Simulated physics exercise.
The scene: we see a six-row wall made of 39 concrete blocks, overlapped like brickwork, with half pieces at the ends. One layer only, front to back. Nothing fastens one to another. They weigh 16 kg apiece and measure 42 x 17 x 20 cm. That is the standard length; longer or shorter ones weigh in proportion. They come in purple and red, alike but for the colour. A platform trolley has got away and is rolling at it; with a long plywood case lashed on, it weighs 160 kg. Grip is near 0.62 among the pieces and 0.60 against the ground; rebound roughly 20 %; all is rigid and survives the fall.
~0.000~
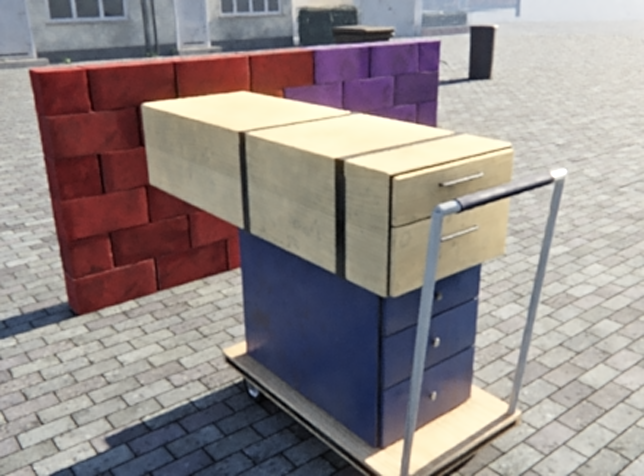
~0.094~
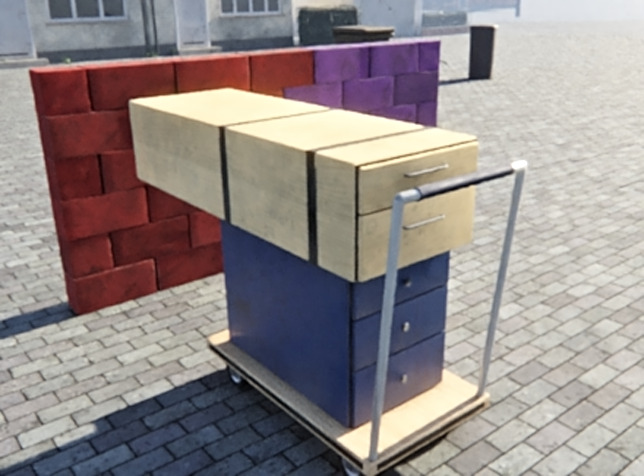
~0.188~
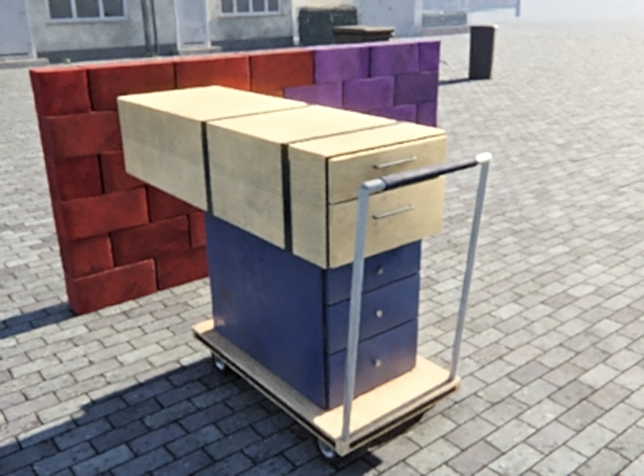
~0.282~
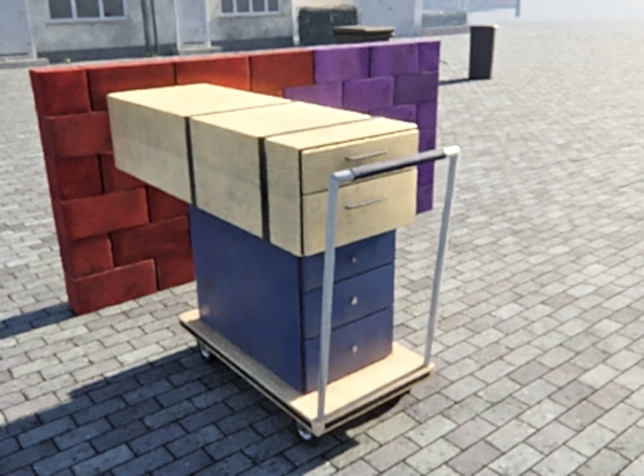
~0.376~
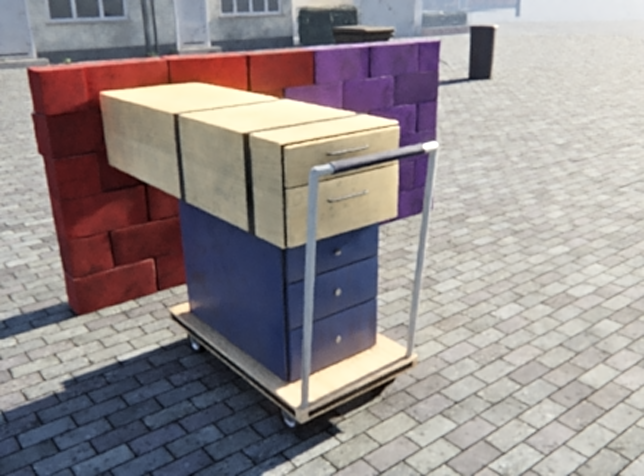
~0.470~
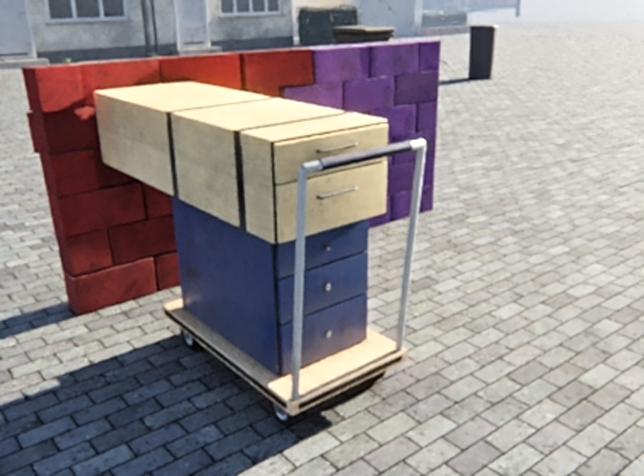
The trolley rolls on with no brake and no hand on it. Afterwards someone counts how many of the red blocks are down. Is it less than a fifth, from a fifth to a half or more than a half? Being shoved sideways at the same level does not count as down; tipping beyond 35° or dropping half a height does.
It comes to upwards of a half.
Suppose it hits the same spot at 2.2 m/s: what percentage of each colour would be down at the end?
In that case red 50, purple 0 per cent.
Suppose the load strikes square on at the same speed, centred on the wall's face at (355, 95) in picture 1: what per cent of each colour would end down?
In that case red 20, purple 60 per cent.
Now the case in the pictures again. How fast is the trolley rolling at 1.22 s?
About 0.3 m/s.
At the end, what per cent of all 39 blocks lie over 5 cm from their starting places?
It is 35 per cent.
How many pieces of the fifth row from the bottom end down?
3 from that row.
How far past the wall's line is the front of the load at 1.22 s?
About 35 cm past it.
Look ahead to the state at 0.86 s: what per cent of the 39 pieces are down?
0 per cent by then.
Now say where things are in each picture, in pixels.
In the first frame (pixels give the middle of a visible side), load (149, 131) 43 cm short of the wall; top red block (66, 93); top purple block (395, 60); none has stirred.
In the second frame, load (137, 127) 30 cm short of the wall; top red block (66, 93).
In the third frame, load (125, 122) 17 cm short of the wall; top red block (66, 93).
In the fourth frame, load (114, 119) 41 mm short of the wall; top red block (66, 93).
In the fifth frame, load (106, 116) 49 mm into the wall's line; top red block (65, 92); movement in 6 of them.
In the sixth frame, load (100, 115) 11 cm into the wall's line; top red block (61, 89) 3° from how it stood; top purple block (395, 60); steepest lean 5°, the block at (88, 128); movement in 14 of them.
After 0.86 s, load 26 cm past the wall's line, still rolling; none of the 21 red blocks down (0 of 39 in all colours); top red block 28° from how it stood, 8 cm lower.
After 1.22 s, load 37 cm past the wall's line, still rolling; 13 of the 21 red blocks down (13 of 39 in all colours); top red block on its side.
In the end (2.6 s), load 58 cm past the wall's line, stopped; 13 of the 21 red blocks down (13 of 39 in all colours); top red block on its side; top purple block unmoved. That is 62 per cent. From the last view, middles, top red block near (35, 215), top purple block near (386, 59).
